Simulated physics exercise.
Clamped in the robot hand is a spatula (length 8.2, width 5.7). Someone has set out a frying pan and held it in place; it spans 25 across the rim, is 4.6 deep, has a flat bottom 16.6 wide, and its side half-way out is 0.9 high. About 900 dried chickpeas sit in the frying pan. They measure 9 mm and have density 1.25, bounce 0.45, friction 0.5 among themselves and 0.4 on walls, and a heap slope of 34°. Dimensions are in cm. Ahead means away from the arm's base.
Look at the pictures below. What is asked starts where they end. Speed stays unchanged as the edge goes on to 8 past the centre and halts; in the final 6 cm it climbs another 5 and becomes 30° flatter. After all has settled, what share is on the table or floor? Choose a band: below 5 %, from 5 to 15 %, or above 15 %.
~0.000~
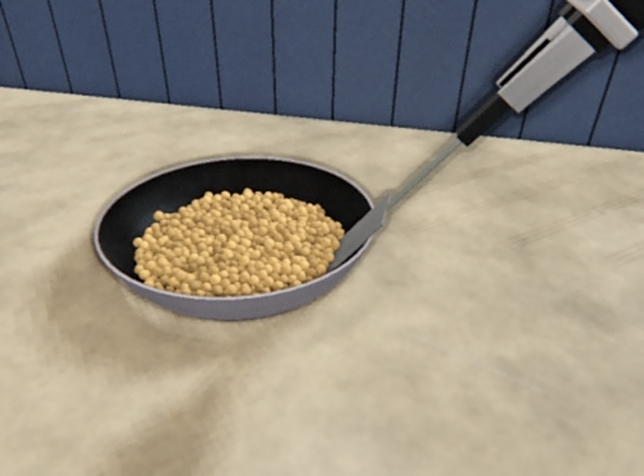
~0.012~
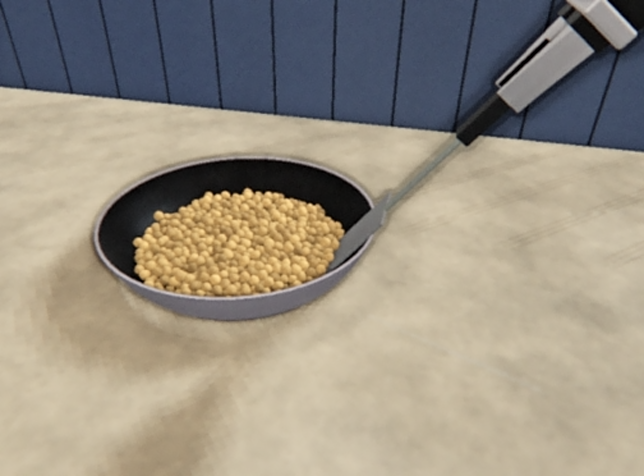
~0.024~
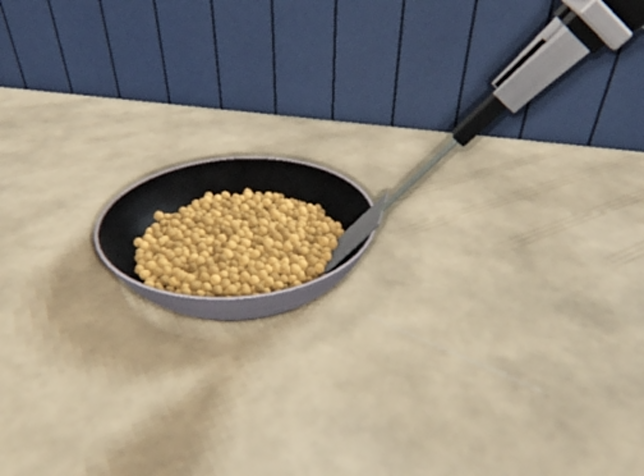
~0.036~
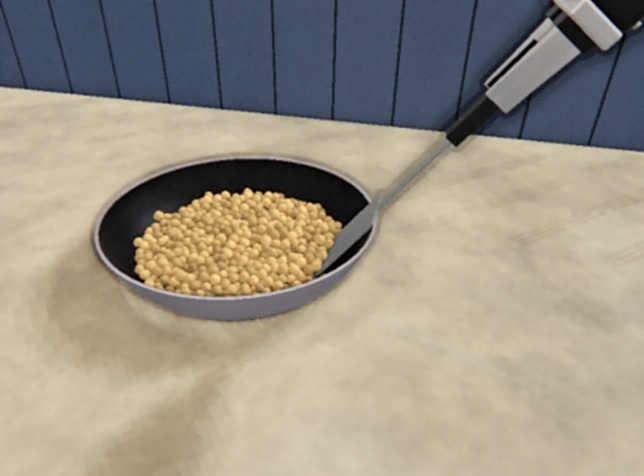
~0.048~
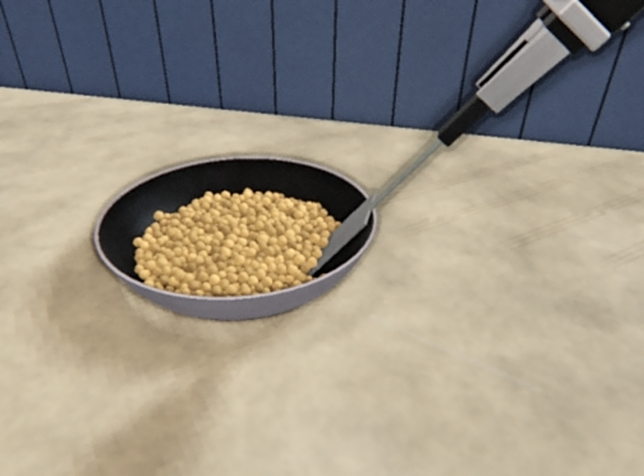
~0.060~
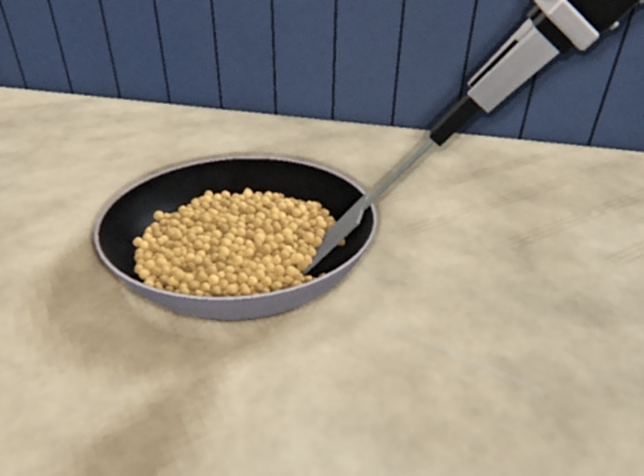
That share falls below 5 %.
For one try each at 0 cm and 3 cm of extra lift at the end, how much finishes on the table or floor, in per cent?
You'd get some 0 per cent with the first setting and some 0 per cent with the second.
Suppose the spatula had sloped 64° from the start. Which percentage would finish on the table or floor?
Around 0 in a hundred.
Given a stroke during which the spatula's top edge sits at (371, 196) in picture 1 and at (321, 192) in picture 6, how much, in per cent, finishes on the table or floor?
It works out to about 10 %, more or less.
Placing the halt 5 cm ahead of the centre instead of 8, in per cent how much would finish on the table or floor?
It would come to roughly 0 percent.
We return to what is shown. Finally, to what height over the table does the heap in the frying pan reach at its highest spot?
5.0 cm.
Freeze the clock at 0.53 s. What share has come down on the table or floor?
Roughly 2 percent.
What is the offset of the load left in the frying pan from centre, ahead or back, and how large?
What stays is shifted forward by around 3.0 cm.
By 0.17 s, sloping 53°, highest piece 4 above the table; 900 in the frying pan.
By 0.27 s, sloping 42°, highest piece 6 above the table; 900 in the frying pan.
By 0.53 s, sloping 23°, highest piece 5 above the table; 882 in the frying pan, 18 on the table or floor.
By 1.58 s, sloping 23°, highest piece 5 above the table; 882 in the frying pan, 18 on the table or floor.
Final count, 882 in the frying pan, 18 on the table or floor. That is 2 % on the table or floor.
